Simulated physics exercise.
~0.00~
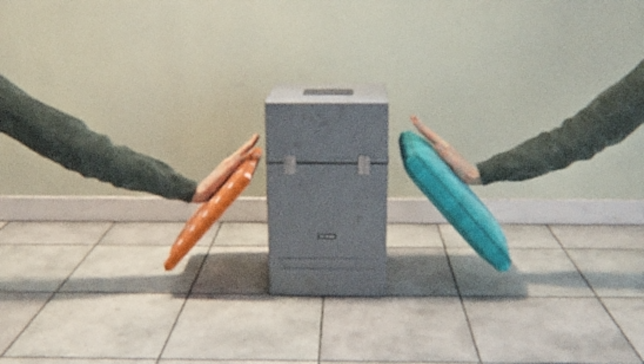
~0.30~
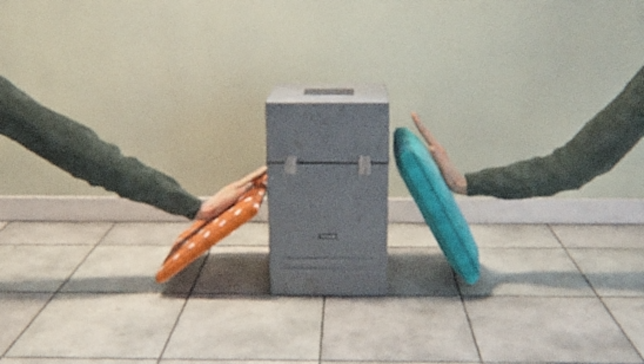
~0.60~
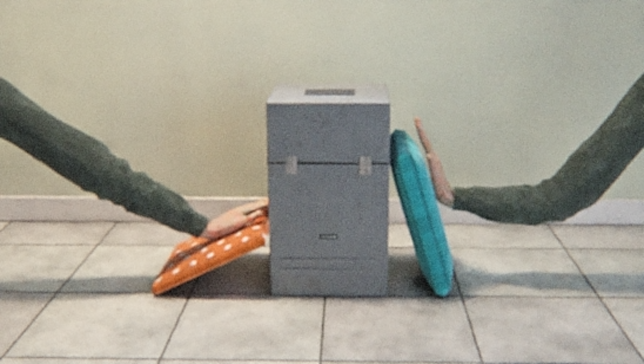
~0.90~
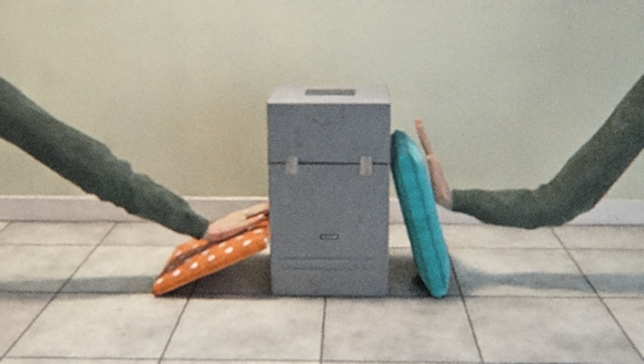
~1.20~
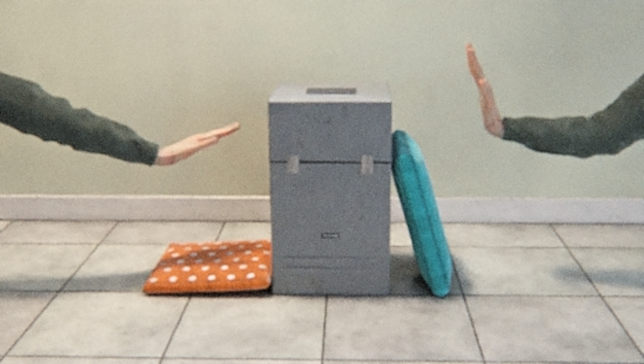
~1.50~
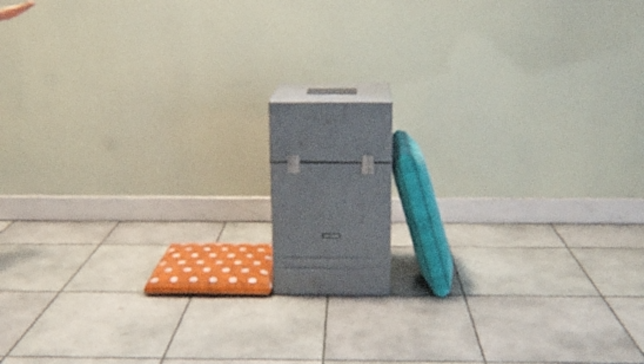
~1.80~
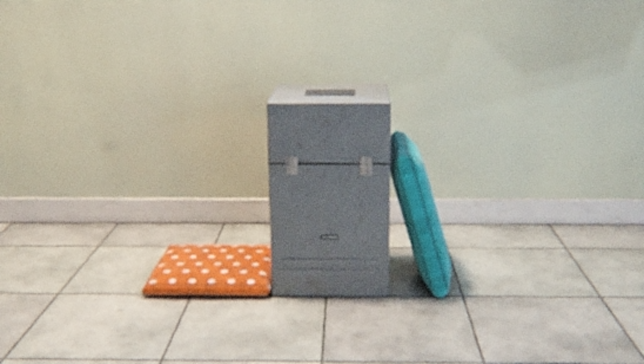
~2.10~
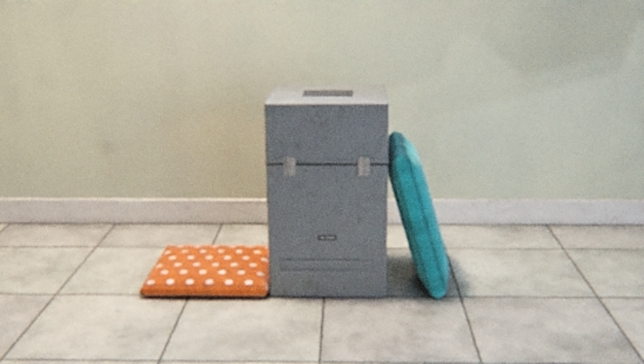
Two hands press an orange polka-dot seat pad and a turquoise pillow against opposite sides of a grey chest, and the pad slides down on the left. The hands let go and withdraw, leaving the pad flat on the tiled floor and the pillow leaning on the right.
